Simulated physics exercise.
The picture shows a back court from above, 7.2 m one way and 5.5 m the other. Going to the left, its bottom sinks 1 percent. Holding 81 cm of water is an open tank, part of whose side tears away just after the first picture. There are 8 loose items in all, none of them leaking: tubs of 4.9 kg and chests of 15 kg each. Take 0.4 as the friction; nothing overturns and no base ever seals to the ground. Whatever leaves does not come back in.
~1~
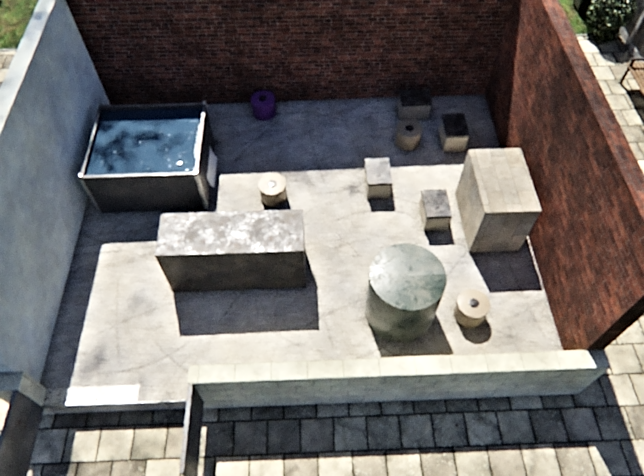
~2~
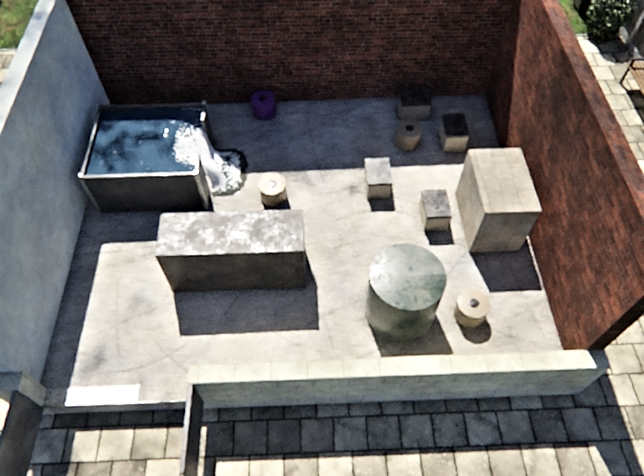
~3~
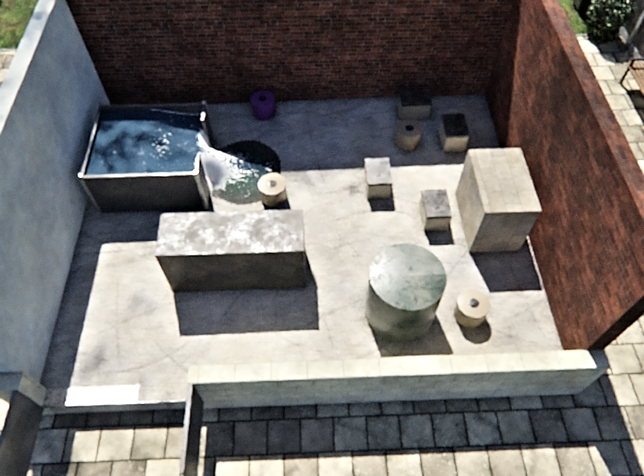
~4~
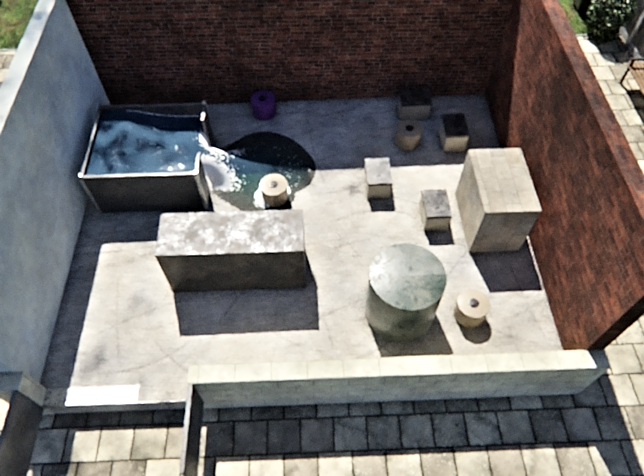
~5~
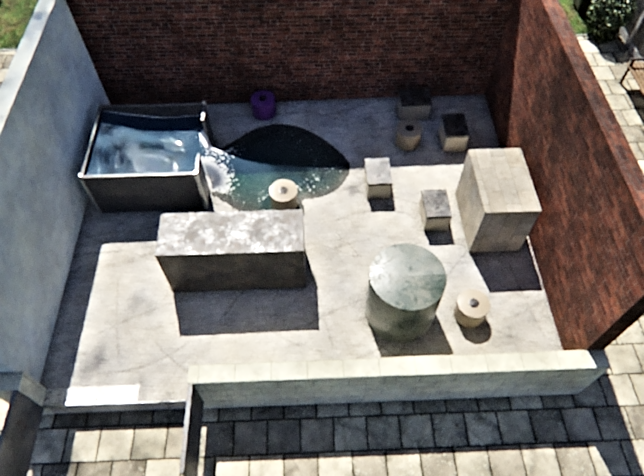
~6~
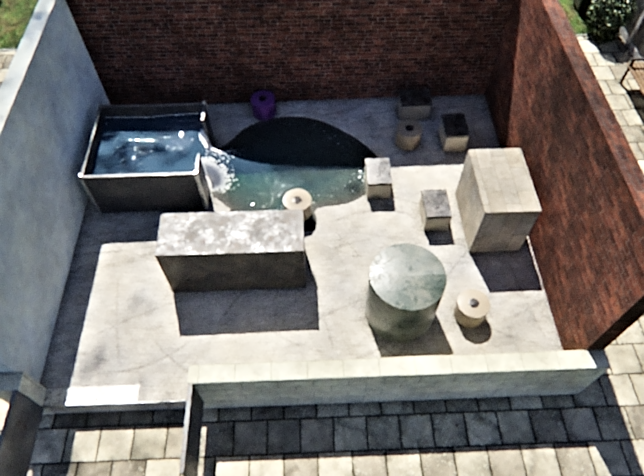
Water pours from the right side of an open dark tank in the left back corner of a walled court, seen from above by a still camera. A purple tub sits near the brick back wall, with pale blocks, small tubs and a grey-green cylinder across the pale floor. The pool spreads rightward in a widening curve, and a cream tub near the tank shifts right and slightly forward.
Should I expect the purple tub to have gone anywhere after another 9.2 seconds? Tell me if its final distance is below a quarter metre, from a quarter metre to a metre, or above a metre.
Its final distance is above a metre.
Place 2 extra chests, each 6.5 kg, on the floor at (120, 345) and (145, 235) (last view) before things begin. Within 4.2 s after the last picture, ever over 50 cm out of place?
Below the mark, below the mark.
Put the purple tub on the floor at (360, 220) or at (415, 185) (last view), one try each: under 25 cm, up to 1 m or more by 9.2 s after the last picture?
Try one: It is washed away. Try two: It is washed away.
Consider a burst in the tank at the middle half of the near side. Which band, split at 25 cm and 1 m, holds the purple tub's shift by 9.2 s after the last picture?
Well, the purple tub keeps its spot.
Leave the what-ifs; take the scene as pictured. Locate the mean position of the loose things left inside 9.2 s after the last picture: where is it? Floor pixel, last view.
The average lands around (349, 216).
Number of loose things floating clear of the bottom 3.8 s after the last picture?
The number is 7.
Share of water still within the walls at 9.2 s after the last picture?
Around 98 % of the water.
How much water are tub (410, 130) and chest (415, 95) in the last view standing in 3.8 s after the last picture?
About 12 and 16 cm.
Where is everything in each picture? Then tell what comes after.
In the first frame, the purple tub at (263, 99) rests on the ground; water covers 2.6 m2; 0 of 8 have shifted.
In the second frame, the purple tub at (263, 99) rests on the ground; water covers 3.1 m2; 0 of 8 have shifted.
In the third frame, the purple tub at (263, 99) rests on the ground; water covers 3.9 m2; 0 of 8 have shifted.
In the fourth frame, the purple tub at (263, 99), on the bottom; 4.9 m2 under water; 0 of 8 have shifted.
In the fifth frame, the purple tub at (263, 99) rests on the ground; water covers 6.2 m2; 1 of 8 have shifted.
In the sixth frame, the purple tub at (263, 99) rests on the ground; 7.9 m2 under water; 1 of 8 have shifted.
Then, 1.2 s after the last picture the purple tub is near (263, 96), 0.1 m from its start, aground; 0 of 8 are out; 4 afloat.
Then, 3.8 s after the last picture the purple tub is near (239, 101), 0.4 m from its start, aground; 0 of 8 are out; 7 afloat.
Then, 6.2 s after the last picture the purple tub is near (239, 102), 0.4 m from its start, aground; 0 of 8 are out; 6 afloat.
Then, 9.2 s after the last picture the purple tub is near (163, 117), 1.8 m from its start, afloat; 0 of 8 are out; 5 afloat.
